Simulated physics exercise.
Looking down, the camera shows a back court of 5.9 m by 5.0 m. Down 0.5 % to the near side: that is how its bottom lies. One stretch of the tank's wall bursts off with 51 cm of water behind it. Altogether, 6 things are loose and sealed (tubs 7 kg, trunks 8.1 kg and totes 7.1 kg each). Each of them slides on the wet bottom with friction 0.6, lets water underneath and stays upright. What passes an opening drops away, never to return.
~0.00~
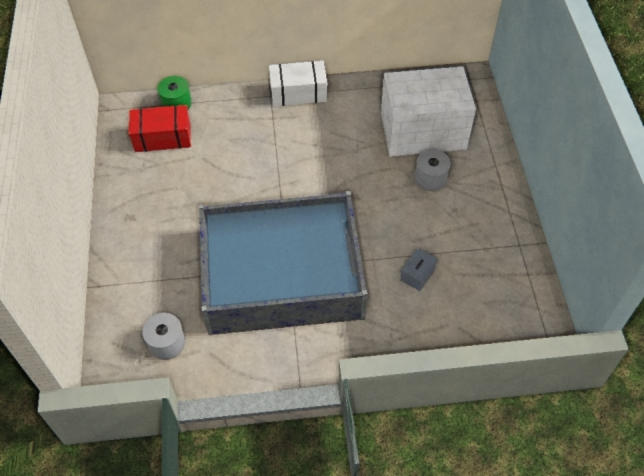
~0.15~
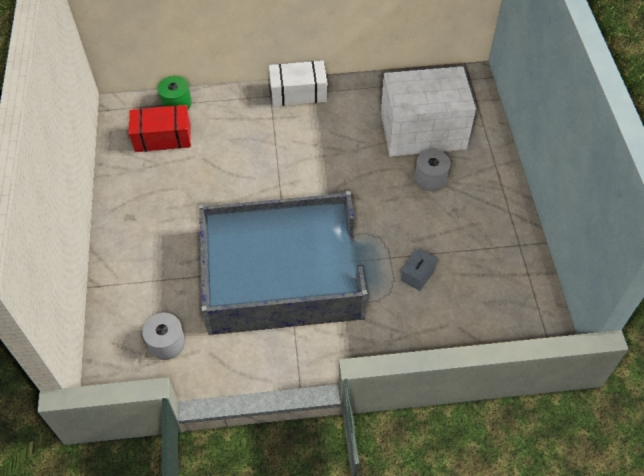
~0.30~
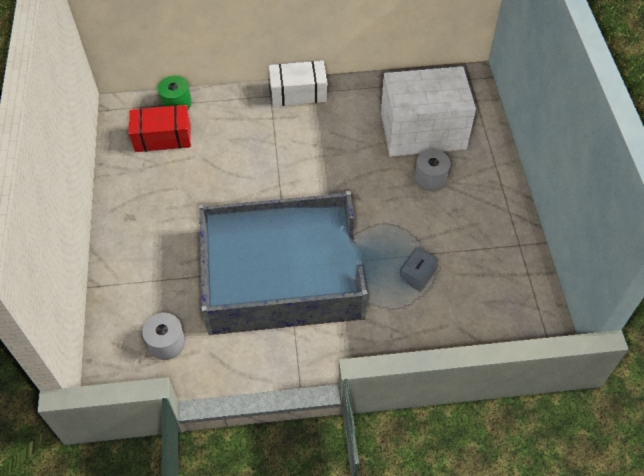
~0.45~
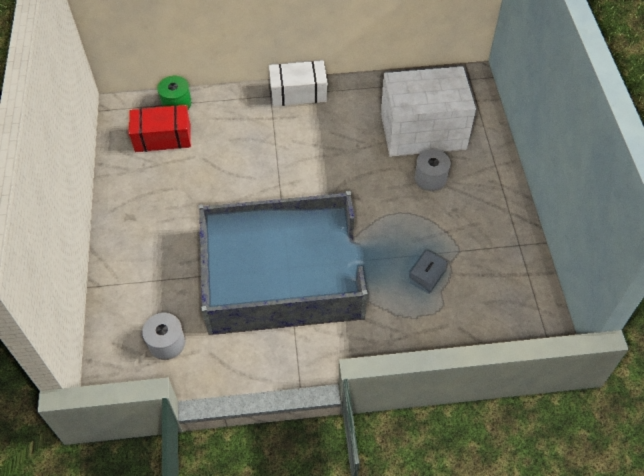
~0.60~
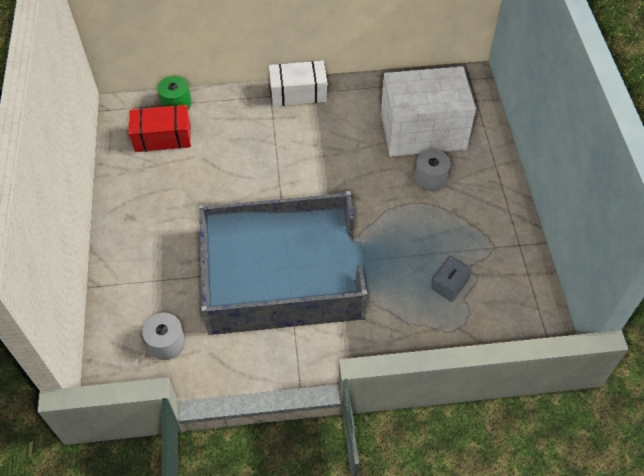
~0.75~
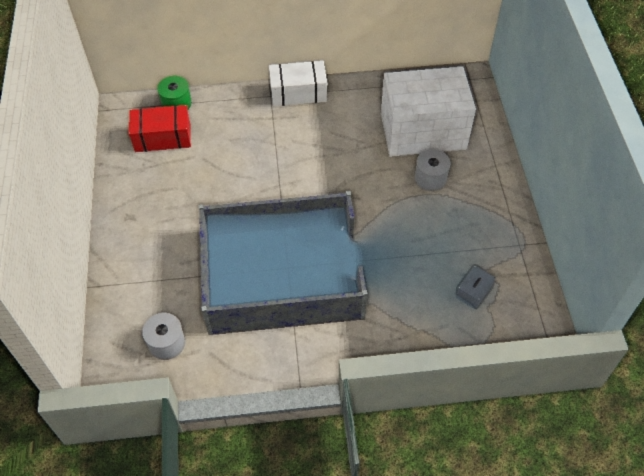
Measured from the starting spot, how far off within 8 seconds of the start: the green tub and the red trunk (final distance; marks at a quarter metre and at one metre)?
In the end green tub: Negligible shift, red trunk: Negligible shift.
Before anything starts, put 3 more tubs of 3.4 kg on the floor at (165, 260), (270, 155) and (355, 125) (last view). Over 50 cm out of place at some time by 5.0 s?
In the order listed: Behind the line; behind the line; behind the line.
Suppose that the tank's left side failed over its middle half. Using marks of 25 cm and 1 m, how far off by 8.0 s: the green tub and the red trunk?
Outcome - green tub: Long-distance displacement, red trunk: Long-distance displacement.
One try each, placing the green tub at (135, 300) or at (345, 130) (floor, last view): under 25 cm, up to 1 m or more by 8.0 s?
Nearly still; nearly still.
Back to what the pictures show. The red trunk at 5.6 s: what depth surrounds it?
Around 0 cm.
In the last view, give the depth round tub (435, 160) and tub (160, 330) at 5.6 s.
Around 4 cm and 2 cm.
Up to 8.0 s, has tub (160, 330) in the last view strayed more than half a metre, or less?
Lab note: Result within threshold.
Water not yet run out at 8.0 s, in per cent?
Remaining: Approx. 98 per cent.
After 1.6 s the green tub is near (173, 87), 0.0 m from its start, aground; the red trunk is near (158, 119), 0.0 m from its start, aground; 0 of 6 are out; 1 afloat.
After 3.6 s the green tub is near (173, 87), 0.0 m from its start, aground; the red trunk is near (158, 119), 0.0 m from its start, aground; 0 of 6 are out; 2 afloat.
After 5.6 s the green tub is near (173, 87), 0.0 m from its start, aground; the red trunk is near (158, 119), 0.0 m from its start, aground; 0 of 6 are out; 1 afloat.
After 8.0 s the green tub is near (173, 87), 0.0 m from its start, aground; the red trunk is near (158, 119), 0.0 m from its start, aground; 0 of 6 are out; 0 afloat.
